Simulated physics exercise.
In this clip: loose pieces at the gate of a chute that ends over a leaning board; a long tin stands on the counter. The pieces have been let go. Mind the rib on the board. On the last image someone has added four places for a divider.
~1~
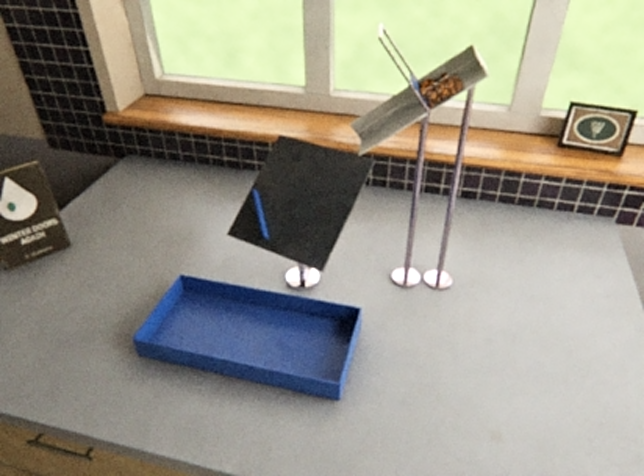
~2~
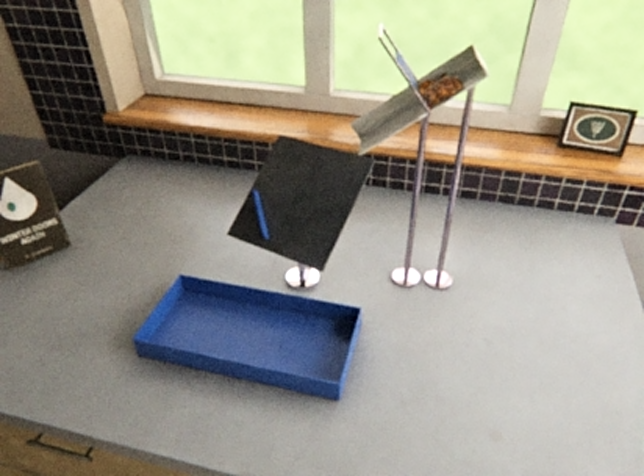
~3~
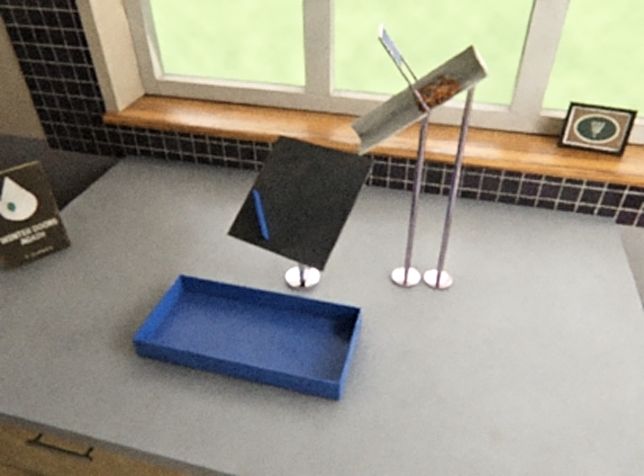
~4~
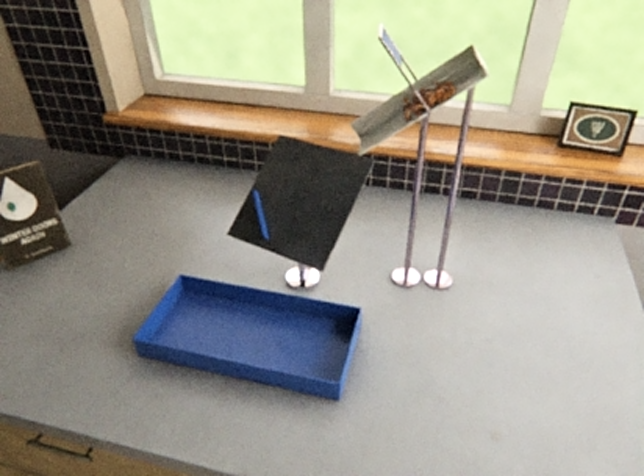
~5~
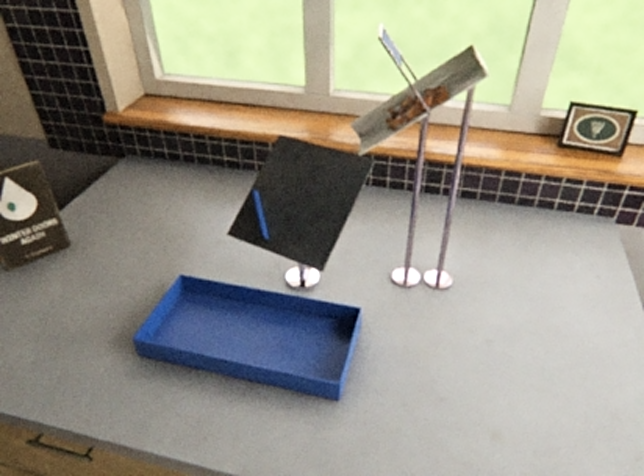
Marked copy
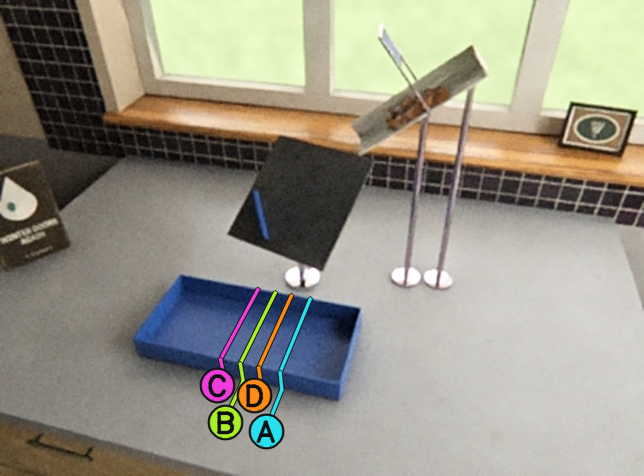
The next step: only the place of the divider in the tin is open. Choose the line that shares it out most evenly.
Go for B.
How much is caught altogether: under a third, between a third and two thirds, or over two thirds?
About that: Over two thirds.
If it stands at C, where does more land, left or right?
More lands on the right.
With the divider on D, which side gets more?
More lands on the left.
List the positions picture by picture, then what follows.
In the first picture, load behind the gate near (437, 90), bits of cat kibble; lip of the chute near (360, 147), sloping fairly steeply.
In the second picture, middle of the board near (299, 198), tilted fairly steeply; middle of its low edge near (272, 252); of its high edge near (325, 146).
In the third picture, front corners of the tin near (133, 339) and (339, 384), empty; front of the load near (418, 104).
In the fourth picture, middle of the load near (430, 101); its front near (407, 113), close to a quarter of the way to the lip; rib from (253, 189) to (263, 235).
In the fifth picture, middle of the load near (420, 107); its front near (389, 121), close to half of the way to the lip.
On the marked copy, line A crosses the front rim at (280, 371); line B crosses the front rim at (240, 362); line C crosses the front rim at (221, 358); line D crosses the front rim at (259, 366).
Choosing A, of what is caught, all but a few on the left of the divider, only a few on the right.
Choosing B, of what is caught, close to half on the left of the divider, close to half on the right.
Choosing C, of what is caught, only a few on the left of the divider, all but a few on the right.
Choosing D, of what is caught, all but a few on the left of the divider, a small share on the right.
